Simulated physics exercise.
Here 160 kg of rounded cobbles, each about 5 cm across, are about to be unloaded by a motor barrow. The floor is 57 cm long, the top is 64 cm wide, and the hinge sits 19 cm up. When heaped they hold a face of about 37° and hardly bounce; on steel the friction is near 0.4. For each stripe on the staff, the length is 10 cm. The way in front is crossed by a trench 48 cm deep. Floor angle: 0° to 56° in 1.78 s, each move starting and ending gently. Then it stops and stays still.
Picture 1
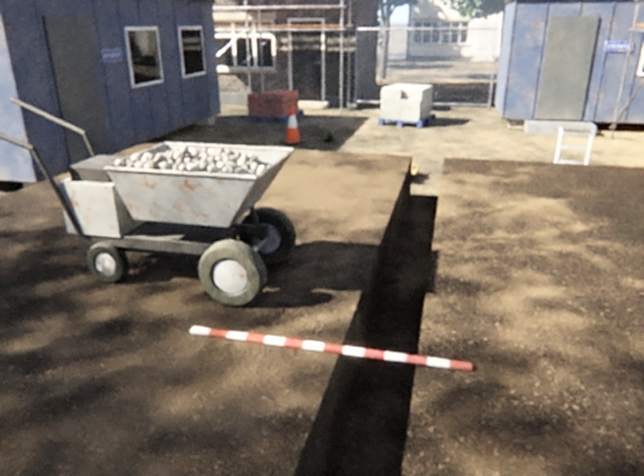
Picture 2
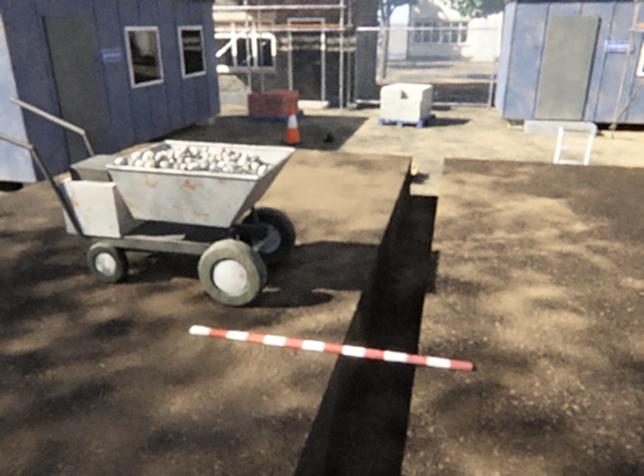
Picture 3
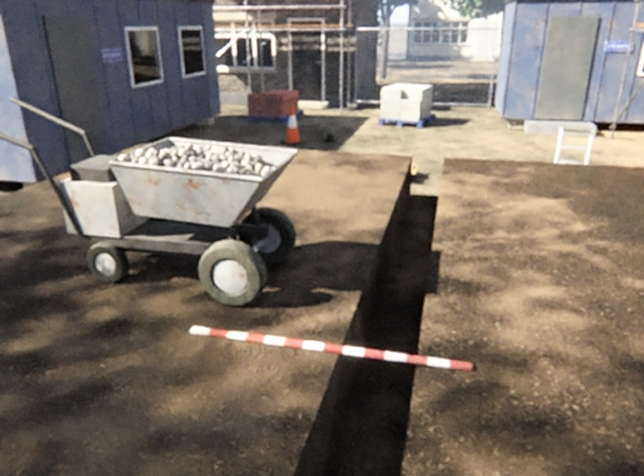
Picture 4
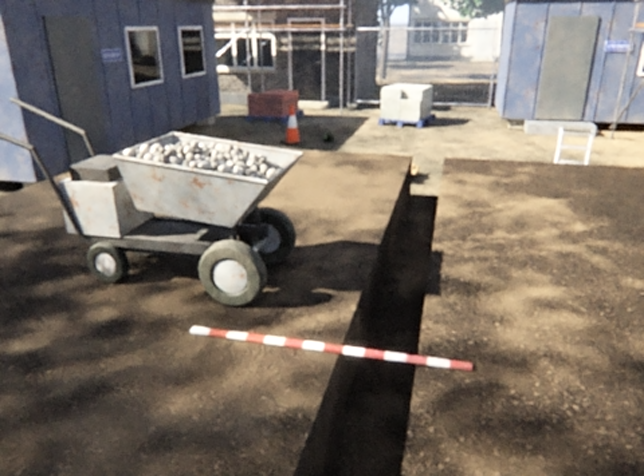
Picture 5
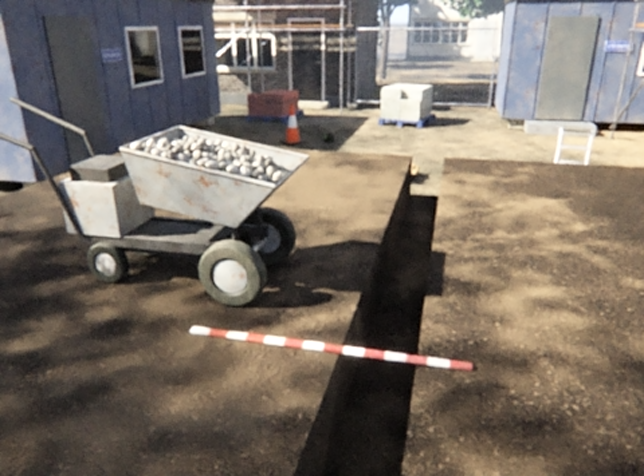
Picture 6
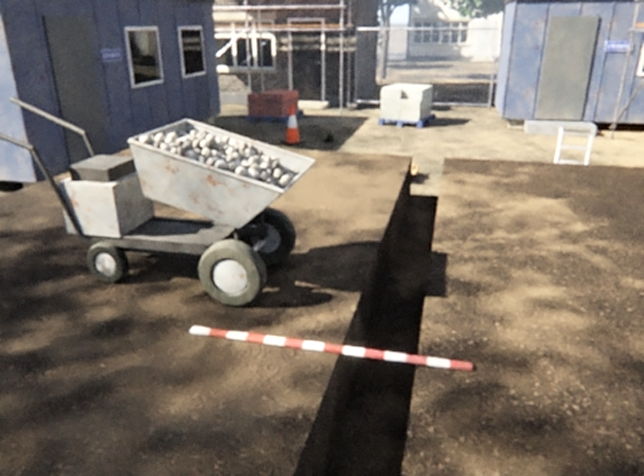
On a sunlit building site with blue cabins, a parked grey motor barrow full of rounded stones slowly raised the back of its skip, tilting it forward toward a narrow trench on the right.
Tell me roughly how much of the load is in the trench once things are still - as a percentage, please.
I would put it at 47 %.
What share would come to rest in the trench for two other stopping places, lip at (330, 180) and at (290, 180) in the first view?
Near 20 and near 45 percent.
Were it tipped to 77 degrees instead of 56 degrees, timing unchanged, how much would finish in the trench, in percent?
In that case near 100 per cent.
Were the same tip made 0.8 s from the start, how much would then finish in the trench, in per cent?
My guess is near 50 percent.
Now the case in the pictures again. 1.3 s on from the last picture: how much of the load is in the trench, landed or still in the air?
Close to 10 per cent at that time.
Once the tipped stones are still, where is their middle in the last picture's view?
The tipped stones centre close to (388, 359).
Then, 0.7 s after the last picture the floor is at 47°, 99 % in the skip, 1 % short of the trench; the foremost stones are at (331, 224).
Then, 1.3 s after the last picture the floor is at 56°, 85 % in the skip, 4 % short of the trench, 11 % in the trench; the foremost stones are at (414, 356).
Then, 1.6 s after the last picture the floor is at 56°, 69 % in the skip, 5 % short of the trench, 26 % in the trench; the foremost stones are at (417, 357).
Then, 3.6 s after the last picture the floor is at 56°, 49 % in the skip, 4 % short of the trench, 47 % in the trench; the foremost stones are at (417, 357).
